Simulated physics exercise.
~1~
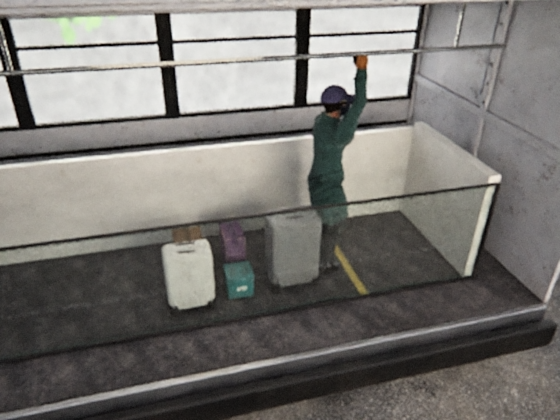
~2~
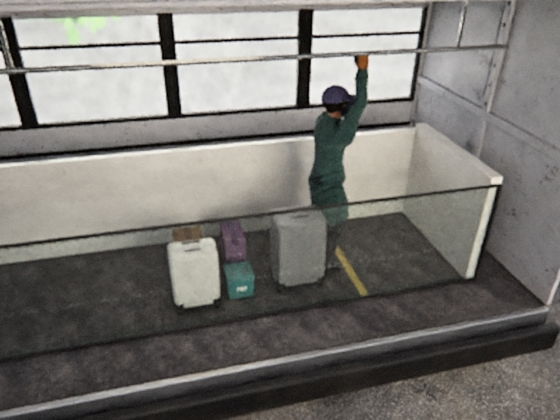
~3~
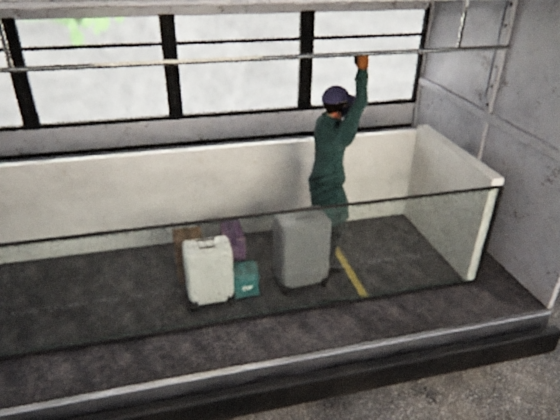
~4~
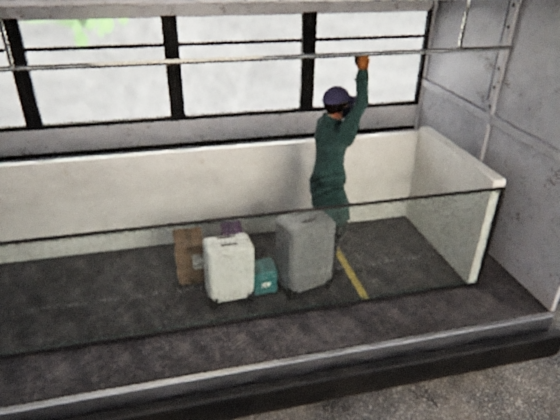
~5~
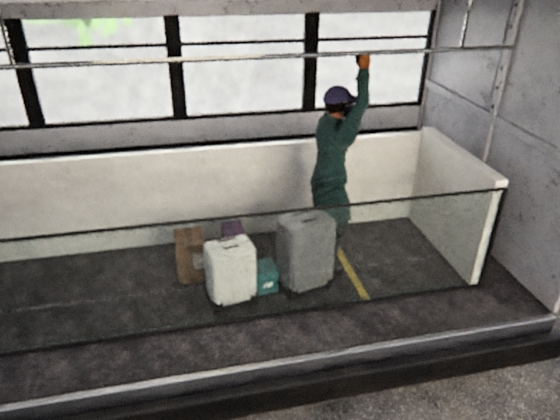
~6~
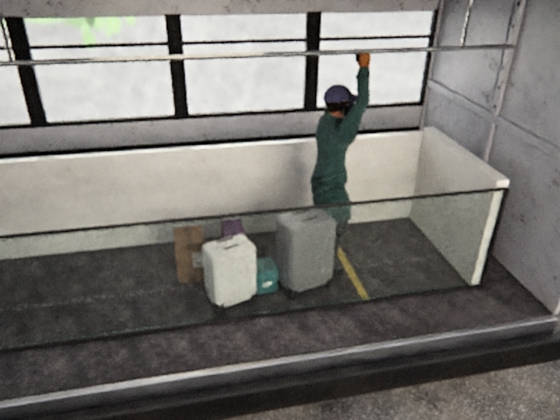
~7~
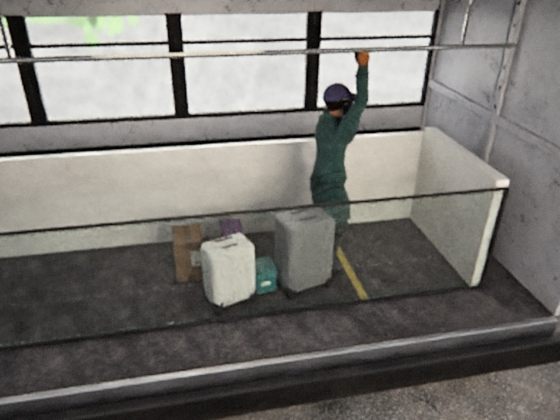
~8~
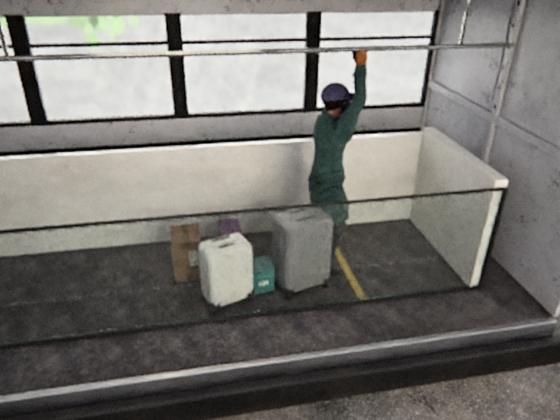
A white suitcase slides right toward a gray one, and both stay upright, short of the yellow line.
